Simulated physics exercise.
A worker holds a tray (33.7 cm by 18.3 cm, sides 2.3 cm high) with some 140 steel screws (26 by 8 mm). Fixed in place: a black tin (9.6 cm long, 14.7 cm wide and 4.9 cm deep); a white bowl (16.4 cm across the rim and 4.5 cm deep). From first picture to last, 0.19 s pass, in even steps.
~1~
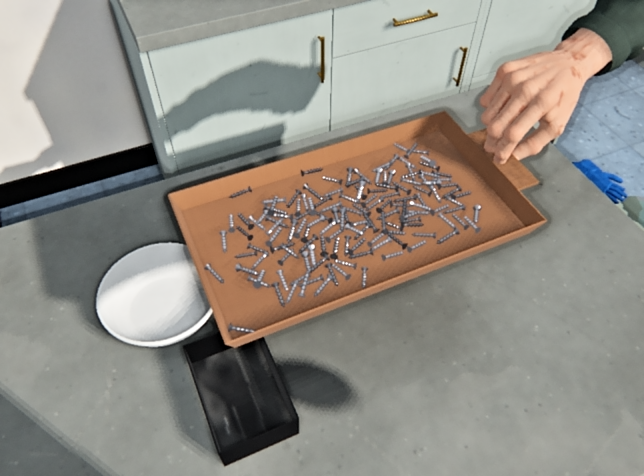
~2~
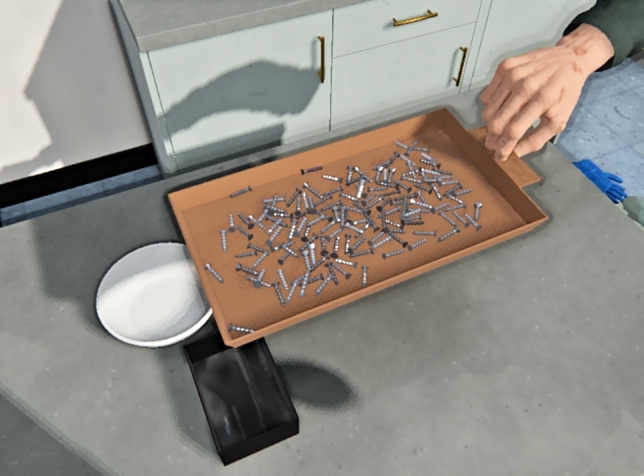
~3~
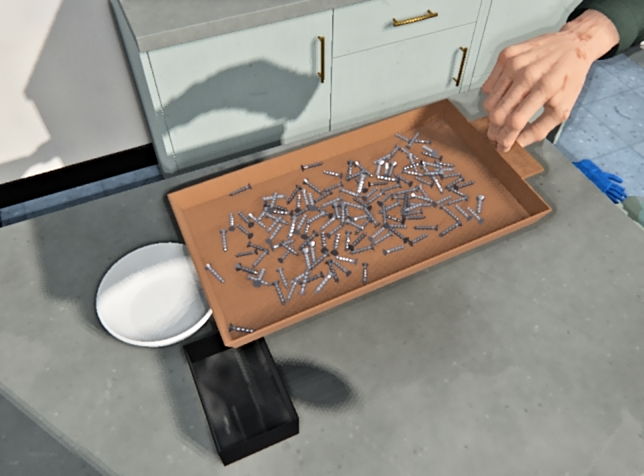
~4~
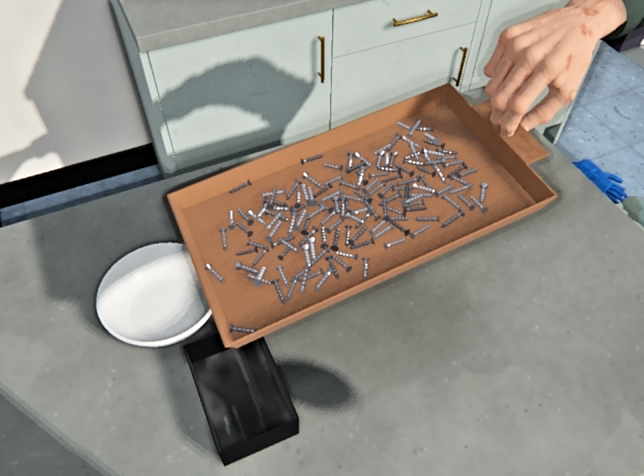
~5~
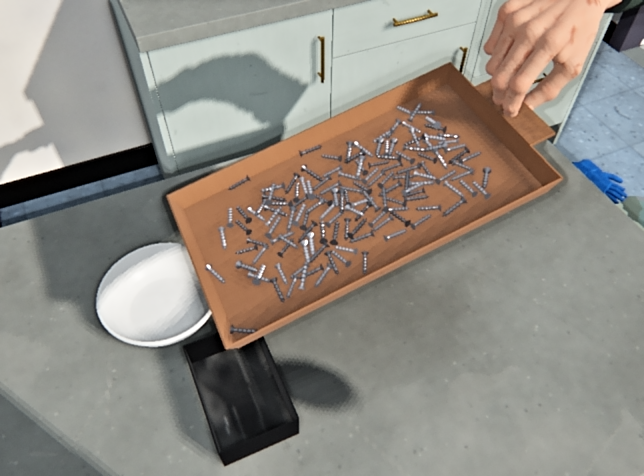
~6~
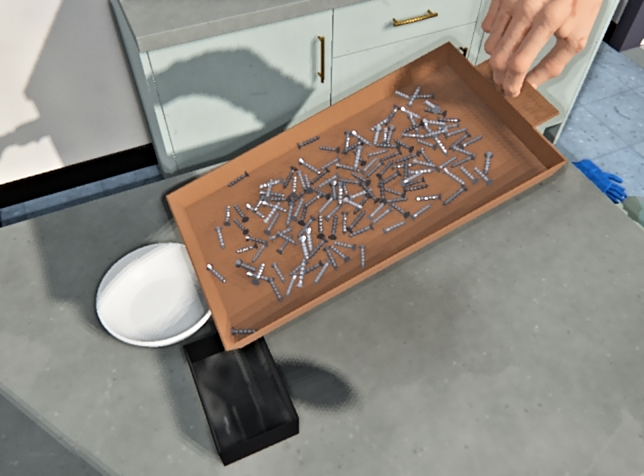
A hand raises the right end of a brown tray of screws, tilting it left.
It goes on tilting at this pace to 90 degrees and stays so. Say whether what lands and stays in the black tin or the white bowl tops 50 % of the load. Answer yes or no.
Share kept below, set against 50 %: No.
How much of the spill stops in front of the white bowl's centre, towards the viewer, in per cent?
About 100 per cent.
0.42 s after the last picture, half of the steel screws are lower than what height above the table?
Roughly 26 cm.
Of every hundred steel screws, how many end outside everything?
Roughly 75 per cent.
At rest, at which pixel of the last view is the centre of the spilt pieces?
Around (136, 462).
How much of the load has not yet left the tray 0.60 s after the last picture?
About 5 per cent.
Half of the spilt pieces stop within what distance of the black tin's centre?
Roughly 16 cm.
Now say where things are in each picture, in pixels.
In the first frame, tray at (400, 278); tilt 0 degrees; leading edge at (194, 261); middle of the load at (350, 210); black tin at (238, 381); white bowl at (159, 290).
In the second frame, tray at (400, 276); tilt 1 degrees; leading edge at (194, 262); middle of the load at (350, 209).
In the third frame, tray at (400, 273); tilt 3 degrees; leading edge at (194, 262); middle of the load at (351, 205).
In the fourth frame, tray at (400, 268); tilt 7 degrees; low side left; leading edge at (194, 263); middle of the load at (351, 198).
In the fifth frame, tray at (400, 261); tilt 12 degrees; low side left; leading edge at (194, 264); middle of the load at (350, 190).
In the sixth frame, tray at (398, 255); tilt 17 degrees; low side left; leading edge at (193, 266); middle of the load at (348, 182); black tin at (238, 381); white bowl at (159, 290).
Then, 0.23 s after the last picture, tilt 47 degrees; tray 100 %; middle of all pieces on or above the table near (302, 179).
Then, 0.42 s after the last picture, tilt 72 degrees; tray 90 %, in the air 10 %; middle of all pieces on or above the table near (222, 273).
Then, 0.60 s after the last picture, tilt 90 degrees; outside 15 %, tray 5 %, black tin 10 %, in the air 70 %; middle of all pieces on or above the table near (181, 389).
Then, 0.77 s after the last picture, tilt 90 degrees; outside 70 %, black tin 15 %, in the air 15 %; middle of all pieces on or above the table near (162, 439).
In the end, white bowl 5 %, outside 75 %, black tin 20 %.
